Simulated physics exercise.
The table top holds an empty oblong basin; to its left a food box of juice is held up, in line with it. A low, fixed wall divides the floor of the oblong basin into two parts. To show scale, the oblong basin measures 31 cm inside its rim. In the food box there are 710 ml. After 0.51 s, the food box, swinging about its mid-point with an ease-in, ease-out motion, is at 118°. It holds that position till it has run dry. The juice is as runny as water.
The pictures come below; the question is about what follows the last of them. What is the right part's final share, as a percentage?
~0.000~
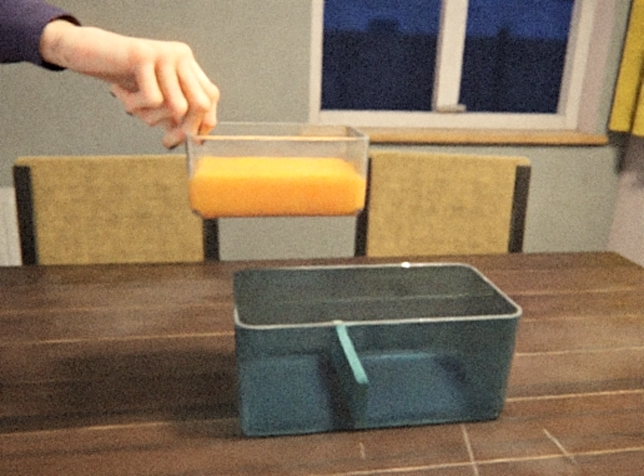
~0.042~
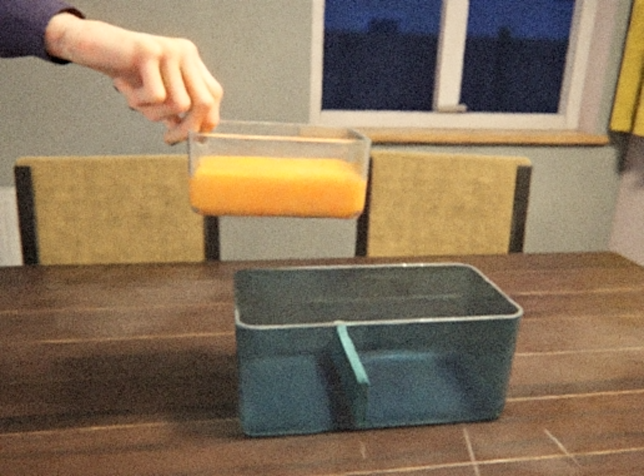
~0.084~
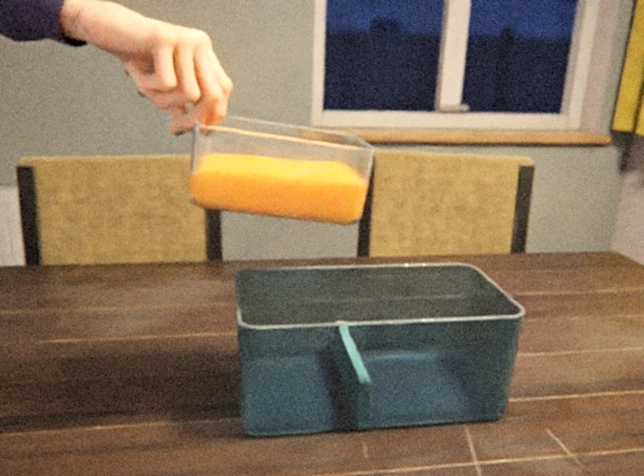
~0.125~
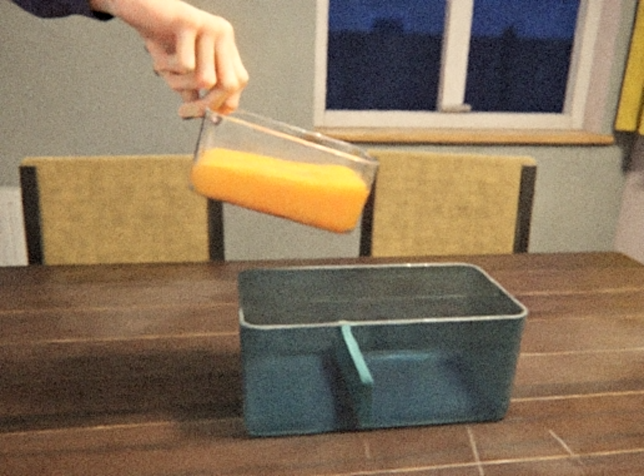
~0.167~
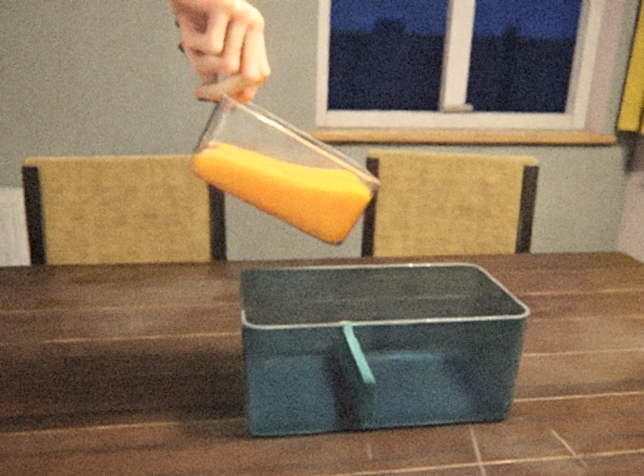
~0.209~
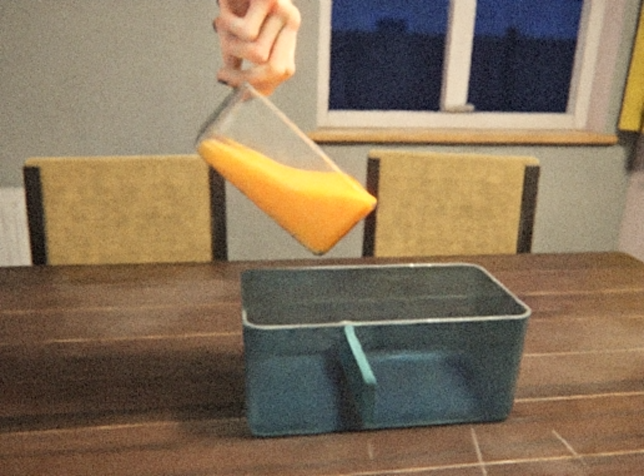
About 70 per cent.
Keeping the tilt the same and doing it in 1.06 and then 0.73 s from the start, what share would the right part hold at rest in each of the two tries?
In order, 70 and 70 per cent.
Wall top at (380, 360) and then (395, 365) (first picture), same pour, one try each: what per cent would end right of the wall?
Respectively close to 30 and 20 %.
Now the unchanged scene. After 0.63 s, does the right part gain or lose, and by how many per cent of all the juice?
Change: Decrease, about 8.
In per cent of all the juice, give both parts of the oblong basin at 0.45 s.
Left: Around 5. Right: Around 52.
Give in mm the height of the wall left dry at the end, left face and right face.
Left about 44 mm, while the right is about 36 mm.
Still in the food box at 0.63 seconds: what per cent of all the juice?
Close to 2 percent of the total.
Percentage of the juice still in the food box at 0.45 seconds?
At that time about 12 in a hundred parts are still held.
Then, 0.45 s in, the tilt is 114° and 12 per cent is still to pour, 5 is left of the wall and 51 right of it.
Then, 0.63 s in, the tilt is 118° and 2 per cent is still to pour, 12 is left of the wall and 77 right of it.
Then, 0.81 s in, the tilt is 118° and 0 per cent is still to pour, 23 is left of the wall and 69 right of it.
Then, 1.01 s in, the tilt is 118° and 0 per cent is still to pour, 27 is left of the wall and 71 right of it.
Finally, 28 per cent lies left of the wall, 70 right of it and 2 outside.
